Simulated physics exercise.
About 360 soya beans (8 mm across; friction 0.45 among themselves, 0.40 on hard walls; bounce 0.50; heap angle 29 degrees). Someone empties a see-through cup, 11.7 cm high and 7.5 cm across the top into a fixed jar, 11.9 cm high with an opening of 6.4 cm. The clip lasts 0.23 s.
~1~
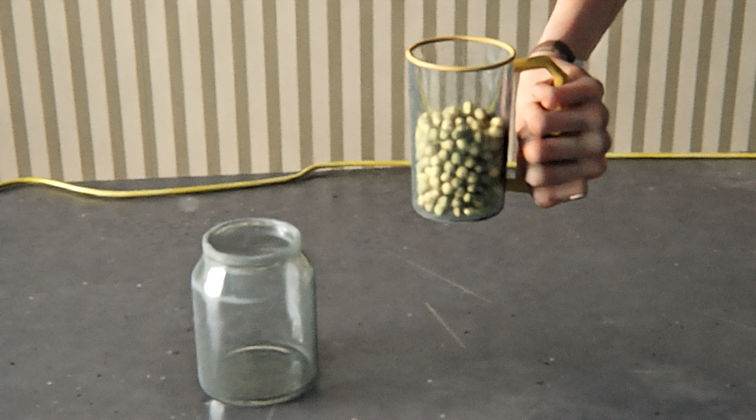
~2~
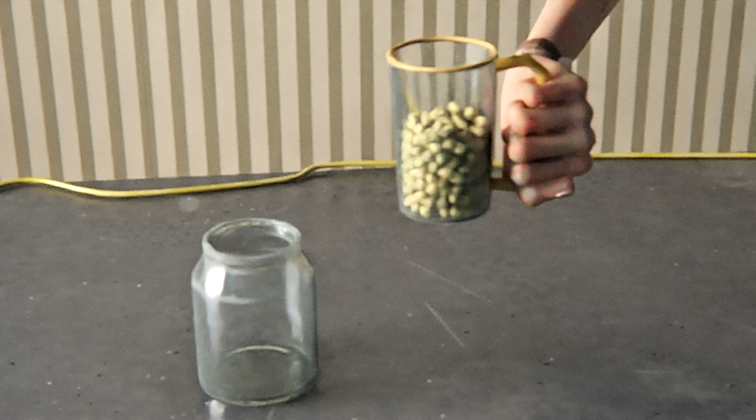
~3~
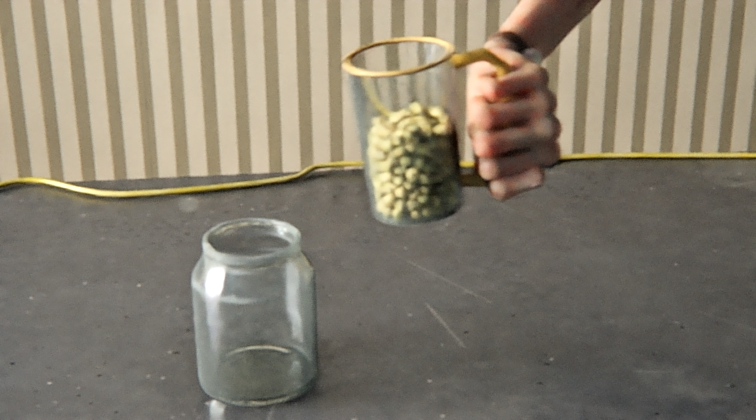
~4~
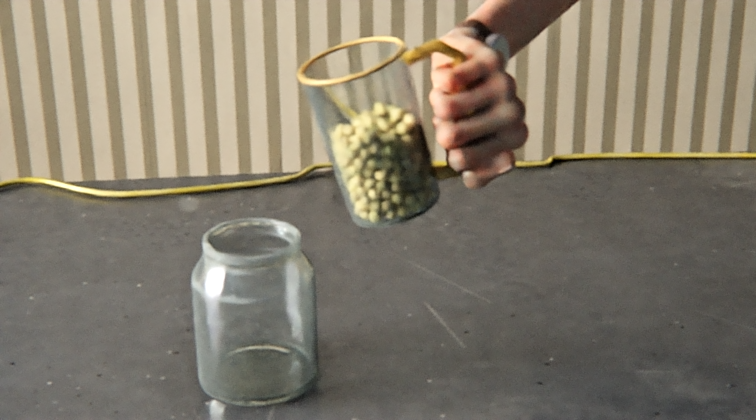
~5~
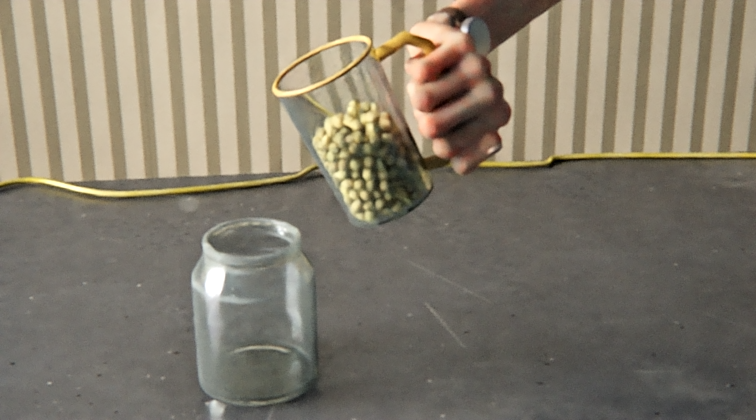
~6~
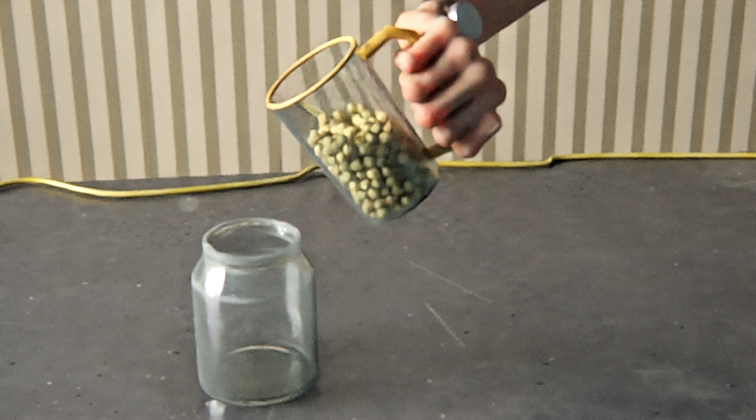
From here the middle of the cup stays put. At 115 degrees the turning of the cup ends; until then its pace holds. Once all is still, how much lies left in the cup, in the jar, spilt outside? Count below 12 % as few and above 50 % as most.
Left in the cup: Very few; in the jar: The larger part; spilt outside: Very few.
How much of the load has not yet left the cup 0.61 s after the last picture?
Some 55 per cent of the load.
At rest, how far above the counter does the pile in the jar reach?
Some 5.5 cm.
Then, 0.21 s after the last picture, tilt 76 degrees; the cup holds 100 %, the jar 0 %.
Then, 0.35 s after the last picture, tilt 105 degrees; the cup holds 100 %, the jar 0 %.
Then, 0.61 s after the last picture, tilt 115 degrees; the cup holds 55 %, the jar 30 %.
In the end, still above 0 %, jar 100 %, spilt 0 %.
